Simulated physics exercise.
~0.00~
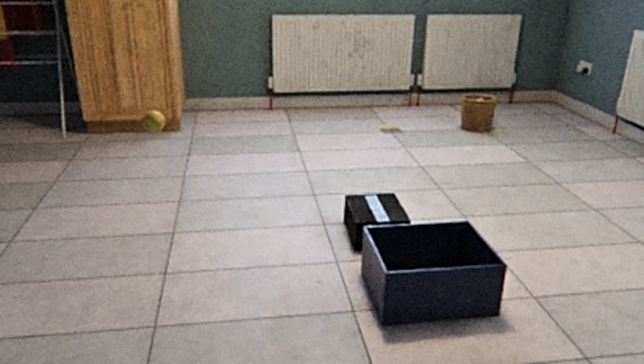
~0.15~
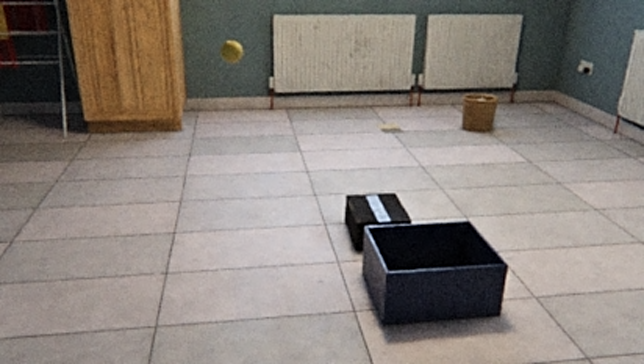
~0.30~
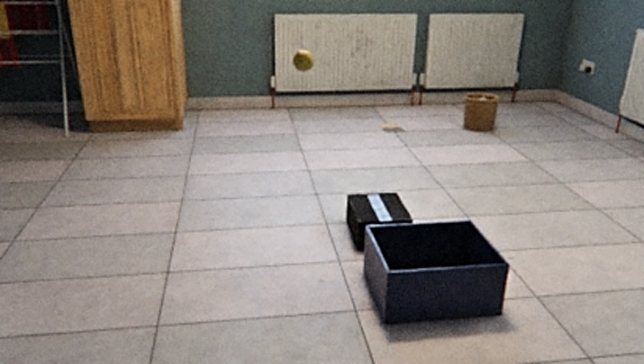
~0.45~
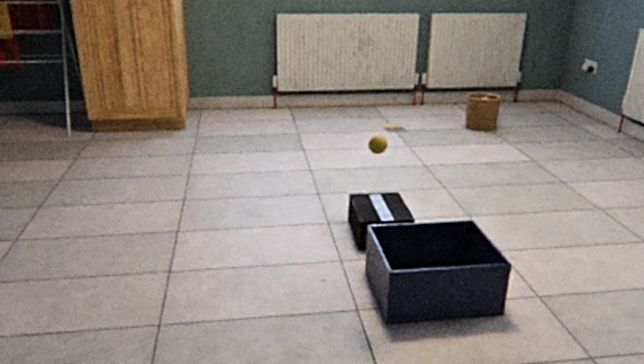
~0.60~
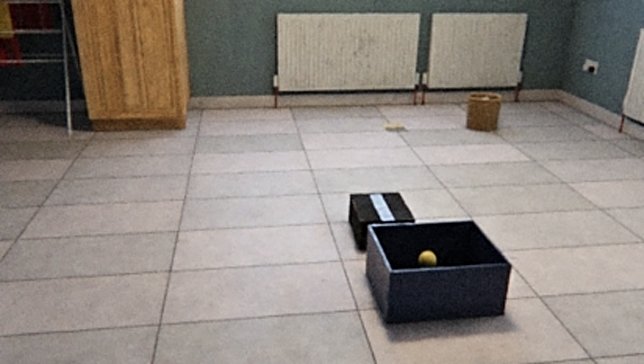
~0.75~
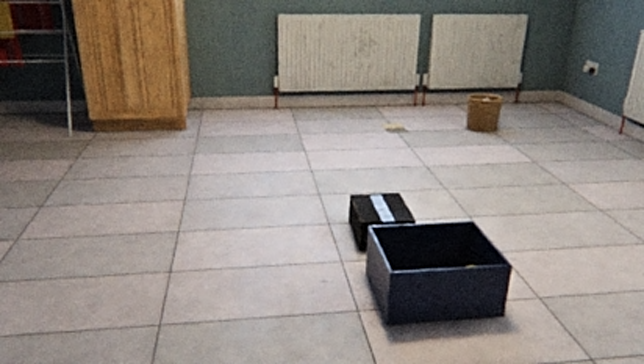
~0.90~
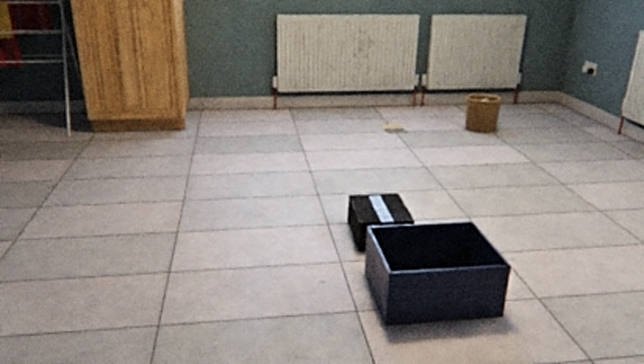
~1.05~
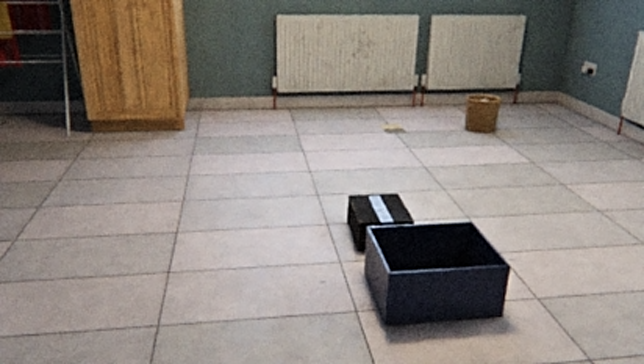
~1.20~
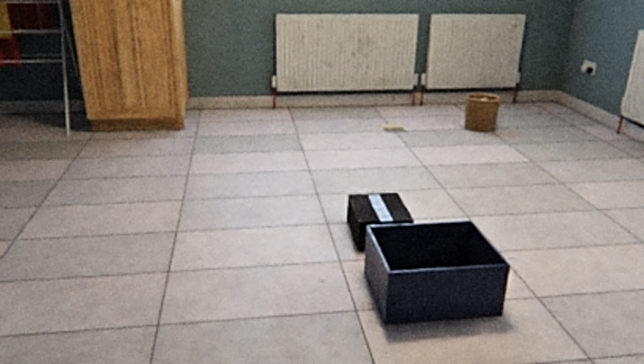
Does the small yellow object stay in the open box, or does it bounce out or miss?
It stays in the box. It drops in through the open top, sinks out of sight behind the front wall and does not come back out.
